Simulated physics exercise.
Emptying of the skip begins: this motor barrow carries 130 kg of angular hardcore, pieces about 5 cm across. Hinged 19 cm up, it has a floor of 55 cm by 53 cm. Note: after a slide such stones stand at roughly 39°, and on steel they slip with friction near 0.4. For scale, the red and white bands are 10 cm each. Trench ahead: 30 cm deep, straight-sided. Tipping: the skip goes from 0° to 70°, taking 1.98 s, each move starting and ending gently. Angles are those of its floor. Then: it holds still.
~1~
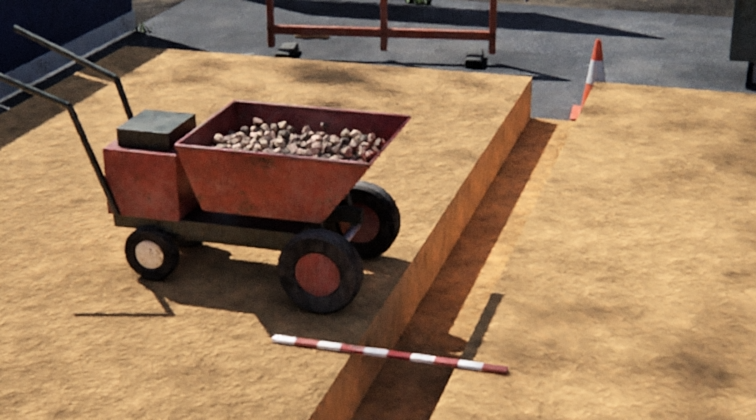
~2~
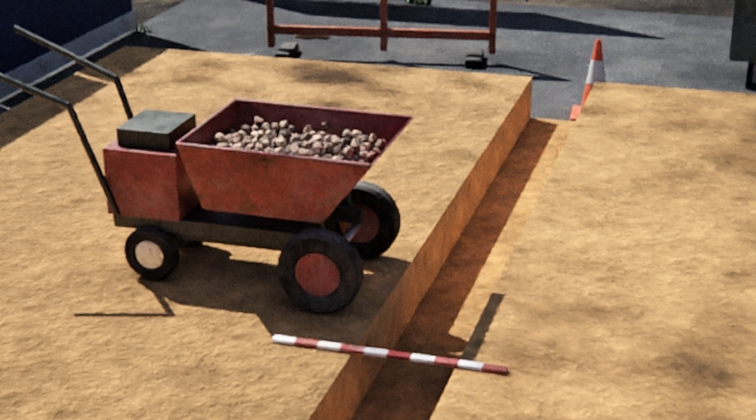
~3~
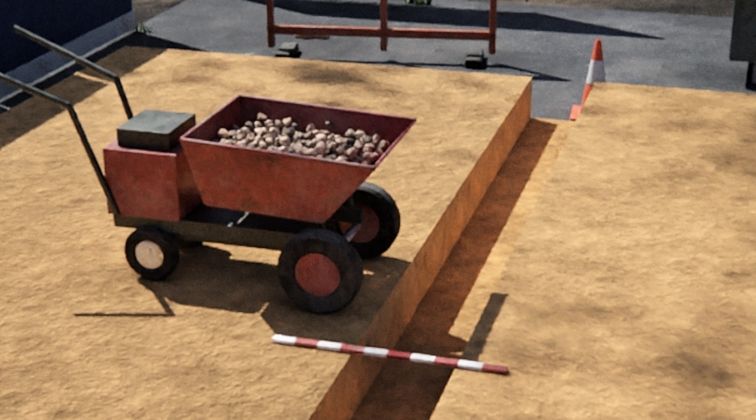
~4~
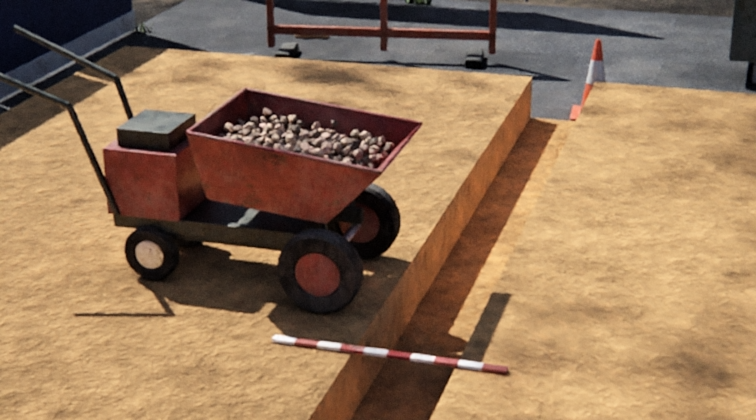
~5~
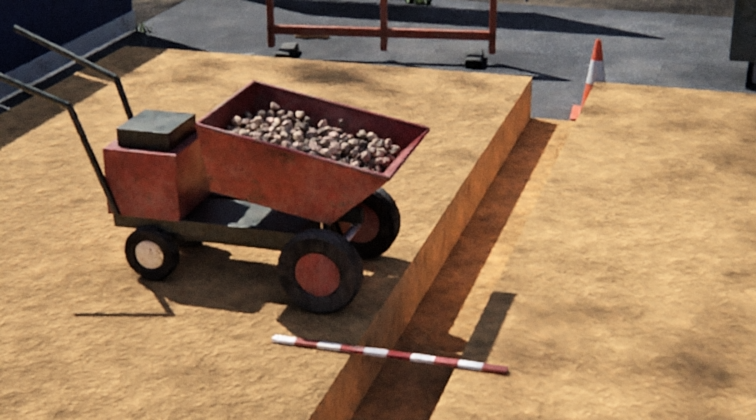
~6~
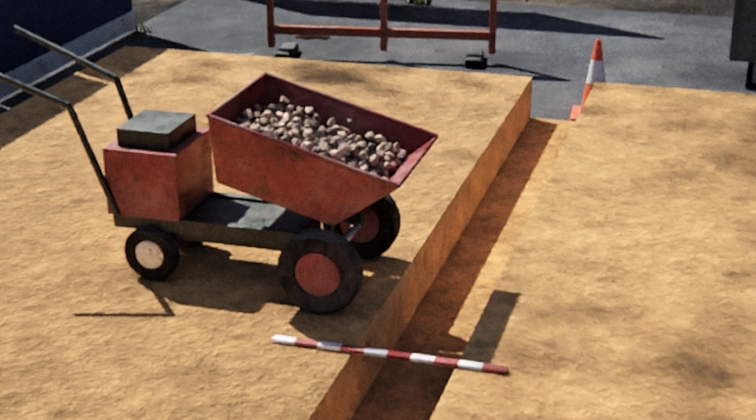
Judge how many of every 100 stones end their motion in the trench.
I would put it near 57 out of 100.
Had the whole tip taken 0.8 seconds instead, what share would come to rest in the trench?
It'd be some 45 per cent.
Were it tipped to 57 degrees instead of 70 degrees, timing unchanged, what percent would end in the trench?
Some 5 in a hundred, I'd say.
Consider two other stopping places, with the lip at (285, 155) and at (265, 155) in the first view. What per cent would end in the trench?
I'd expect close to 80 per cent at the first and 65 per cent at the second.
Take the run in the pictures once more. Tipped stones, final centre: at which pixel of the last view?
Roughly (472, 336), I'd say.
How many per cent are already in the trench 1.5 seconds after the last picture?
I'd put it near 10 per cent.
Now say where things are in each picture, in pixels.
The skip is at 0°, its lip at (369, 165); the top of the load is at (302, 137), in the first frame.
The skip is at 1°, its lip at (370, 166); the top of the load is at (291, 135), in the second frame.
Lip at (375, 169), floor tilted 3°, highest stones at (260, 131), in the third frame.
The skip is at 6°, its lip at (381, 173); the top of the load is at (265, 127), in the fourth frame.
Lip at (390, 179), floor tilted 10°, highest stones at (266, 120), in the fifth frame.
Lip at (399, 186), floor tilted 15°, highest stones at (268, 112), in the sixth frame.
Then, 0.9 s after the last picture the floor is at 59°, 100 % in the skip; the foremost stones are at (451, 235).
Then, 1.5 s after the last picture the floor is at 70°, 81 % in the skip, 8 % in the trench, 11 % past the trench; the foremost stones are at (536, 319).
Then, 1.8 s after the last picture the floor is at 70°, 55 % in the skip, 18 % in the trench, 27 % past the trench; the foremost stones are at (584, 324).
Then, 3.8 s after the last picture the floor is at 70°, 16 % in the skip, 57 % in the trench, 27 % past the trench; the foremost stones are at (598, 322).
